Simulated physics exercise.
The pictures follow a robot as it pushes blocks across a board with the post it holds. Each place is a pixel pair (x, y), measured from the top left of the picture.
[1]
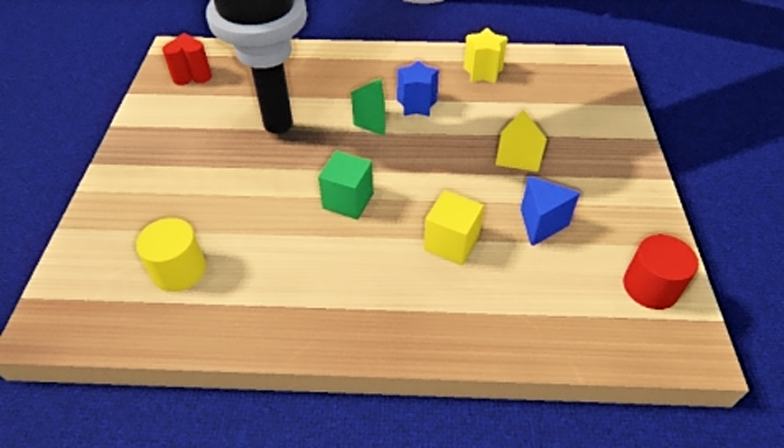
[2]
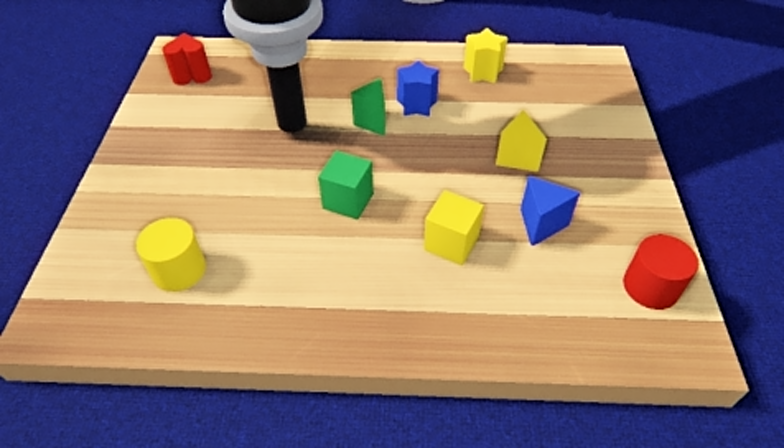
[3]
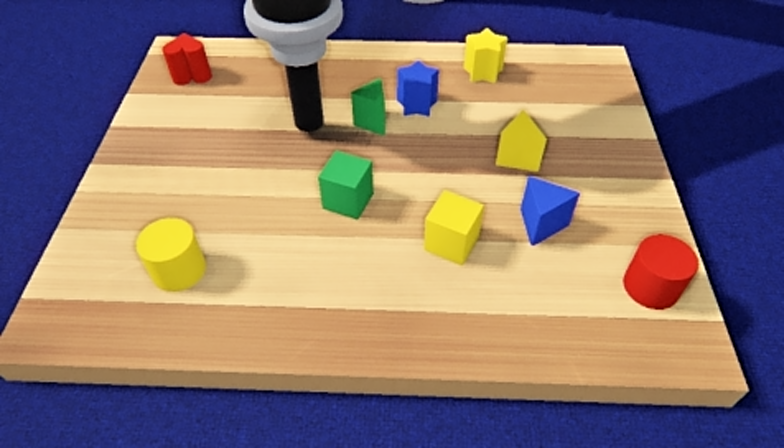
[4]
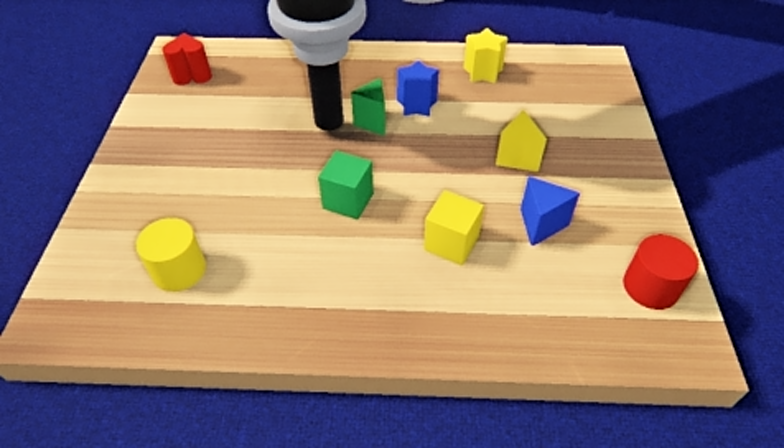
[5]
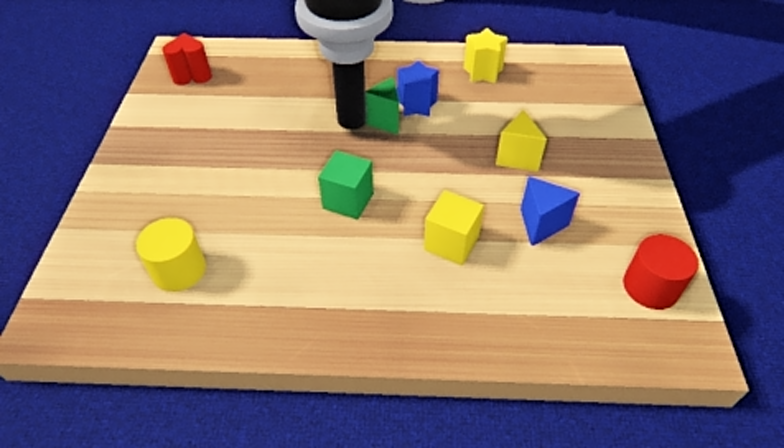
At the start, a black post under a grey collar stands near the back left of a wooden board scattered with red, yellow, green and blue blocks. The post slides steadily right, reaches the green triangular piece and pushes it a short way right, close beside the blue star.
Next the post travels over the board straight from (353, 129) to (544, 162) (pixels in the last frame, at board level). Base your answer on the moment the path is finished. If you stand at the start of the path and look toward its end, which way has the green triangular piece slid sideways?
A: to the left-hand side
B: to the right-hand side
The correct letter is A.
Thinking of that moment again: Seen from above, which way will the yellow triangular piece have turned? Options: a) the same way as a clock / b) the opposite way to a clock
b
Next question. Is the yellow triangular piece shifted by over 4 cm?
I expect so.
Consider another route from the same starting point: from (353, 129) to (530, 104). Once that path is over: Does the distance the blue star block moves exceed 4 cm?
Yes, that is how it ends up.
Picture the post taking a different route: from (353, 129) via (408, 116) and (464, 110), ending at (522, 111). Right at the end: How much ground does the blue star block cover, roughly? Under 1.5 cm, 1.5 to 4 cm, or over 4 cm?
It is going to finish beyond 4 cm from where it is now.
On the path given first. One third of the way, post (416, 132); green triangular piece (434, 89), turned 65° anticlockwise; blue star block (430, 67), turned 40° anticlockwise.
Two thirds of the way, post (480, 143); green triangular piece (439, 89), turned 95° anticlockwise; blue star block (430, 67), turned 40° anticlockwise.
At the end, post (546, 154); green triangular piece (439, 89), turned 95° anticlockwise; blue star block (430, 67), turned 40° anticlockwise; yellow triangular piece (583, 131), turned 30° anticlockwise; blue triangular piece unmoved.
